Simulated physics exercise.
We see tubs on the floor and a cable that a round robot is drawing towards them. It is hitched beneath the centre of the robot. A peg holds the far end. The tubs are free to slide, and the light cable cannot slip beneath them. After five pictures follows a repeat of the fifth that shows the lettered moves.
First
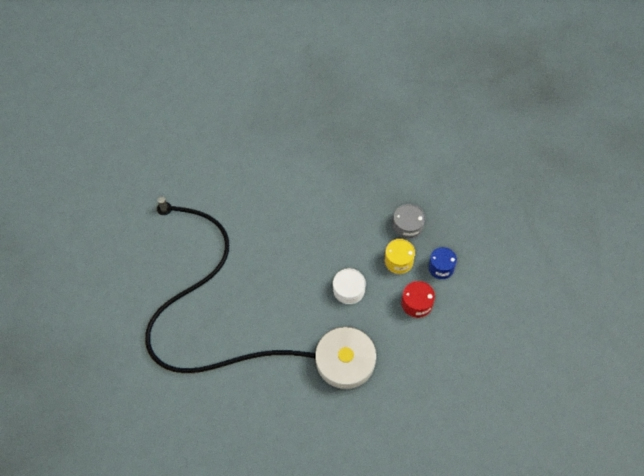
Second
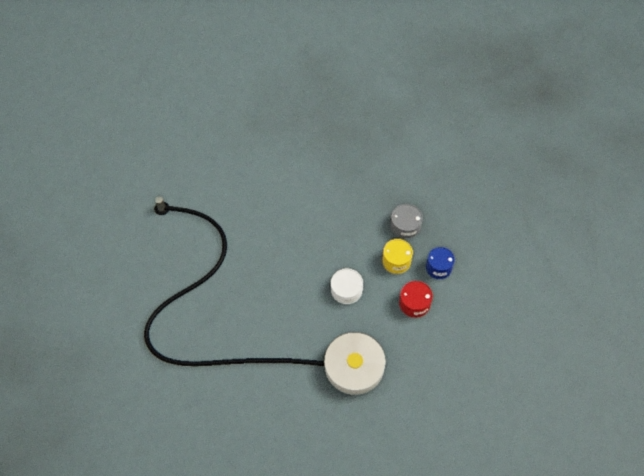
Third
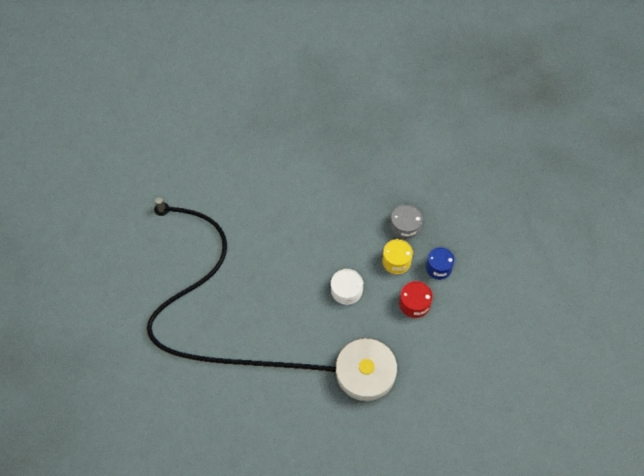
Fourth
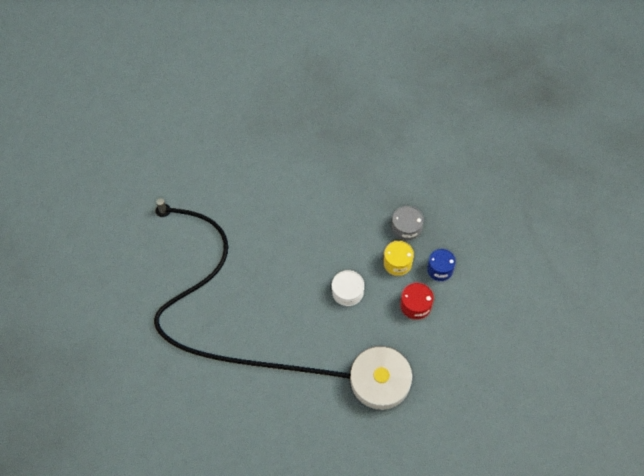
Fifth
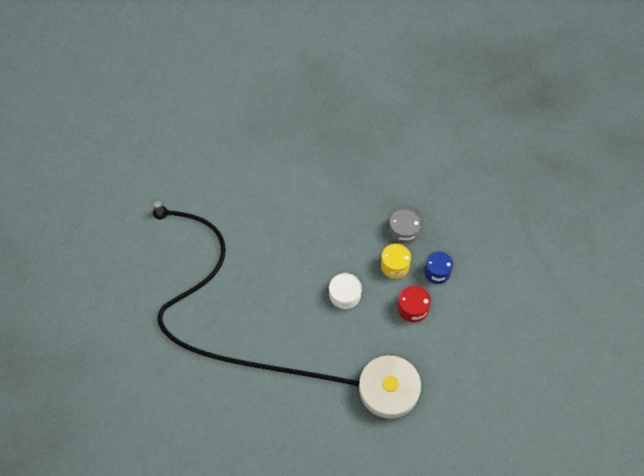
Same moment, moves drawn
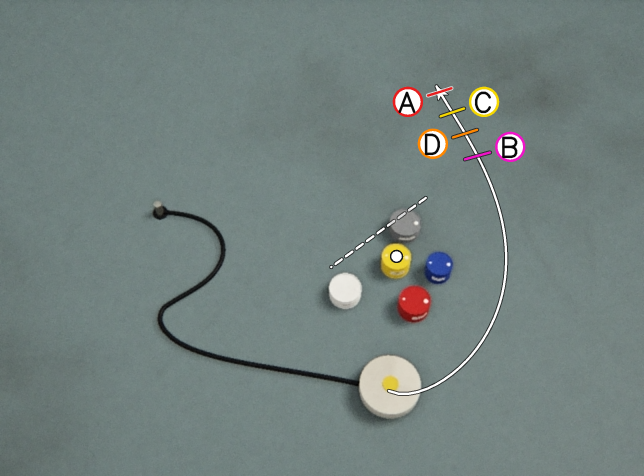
At the start, a round white robot with a yellow centre sits below five small tubs, white, yellow, grey, blue and red, with a curving black cable running back to a peg. The robot slides a short way right and downward, drawing the cable's lower stretch straighter while the tubs stay put.
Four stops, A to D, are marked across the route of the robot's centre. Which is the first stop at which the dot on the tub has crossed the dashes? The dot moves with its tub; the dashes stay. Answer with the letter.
Up to mark B.
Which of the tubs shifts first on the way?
Red.
On the copy, A at (440, 92); B at (477, 156); C at (452, 112); D at (465, 134); the dashed line at (380, 232); the route from (389, 391) via (506, 246) to (436, 86); the white dot at (397, 256).
On B. First, robot (487, 331); yellow tub (396, 261).
Then, robot (506, 230); yellow tub (396, 261); red tub (412, 299).
Finally, robot (479, 151); blue tub (418, 240); yellow tub (375, 229); grey tub (402, 220); red tub (393, 250); white tub (357, 250); the dot on the yellow tub is over the dashed line.
By contrast, A does it too, but is farther than needed; C does it too, but is farther than needed; D does it too, but is farther than needed.
